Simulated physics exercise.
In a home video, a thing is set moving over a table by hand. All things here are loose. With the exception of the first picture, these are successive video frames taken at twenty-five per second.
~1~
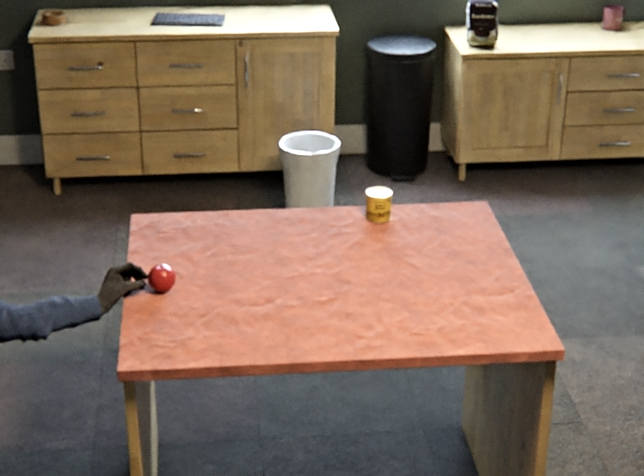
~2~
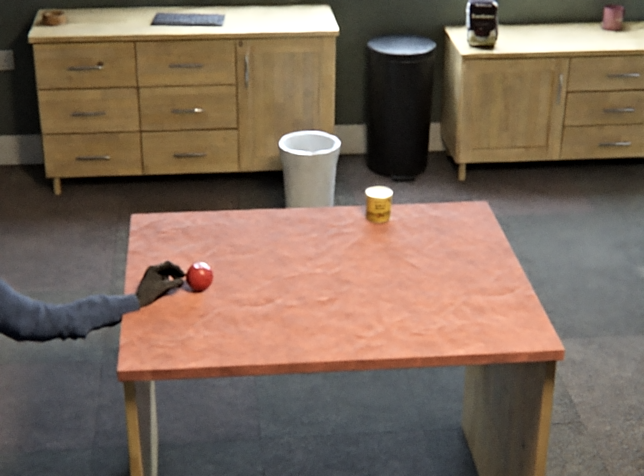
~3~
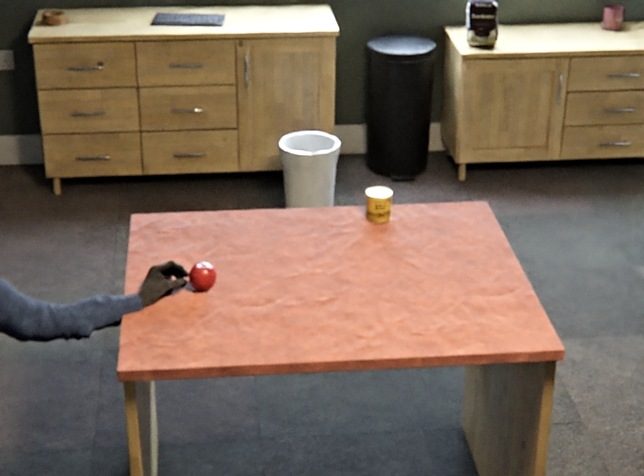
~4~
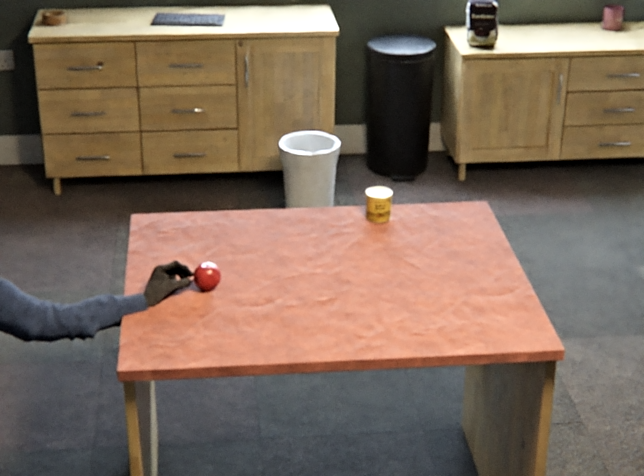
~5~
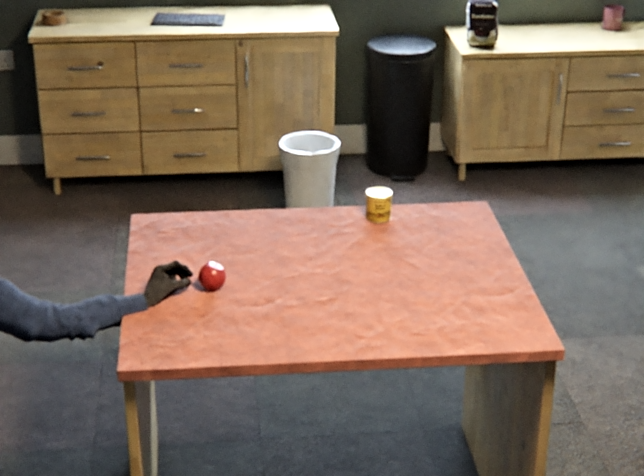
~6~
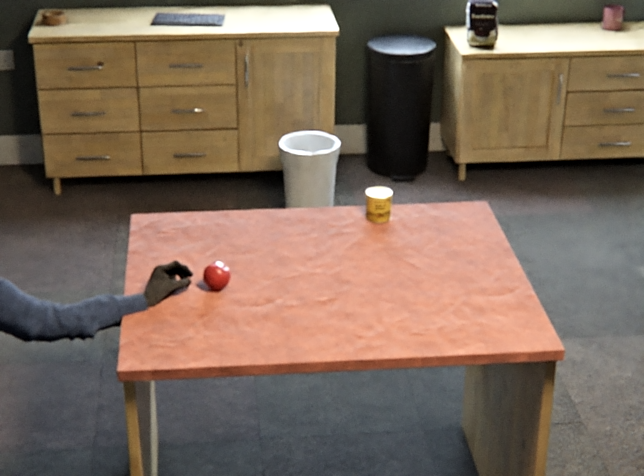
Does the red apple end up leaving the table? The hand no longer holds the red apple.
Inside the rim.
Then, 0.10 s later than the last frame, red apple moved about its own width near (228, 276).
Then, 0.20 s later than the last frame, red apple moved about its own width near (237, 275).
Then, 0.40 s later than the last frame, red apple moved about its own width near (251, 275).
Then, 0.60 s later than the last frame, red apple moved well along near (258, 274).
When it is over, moved from the start, red apple. End places, in pixels of the last picture, red apple near (260, 274).
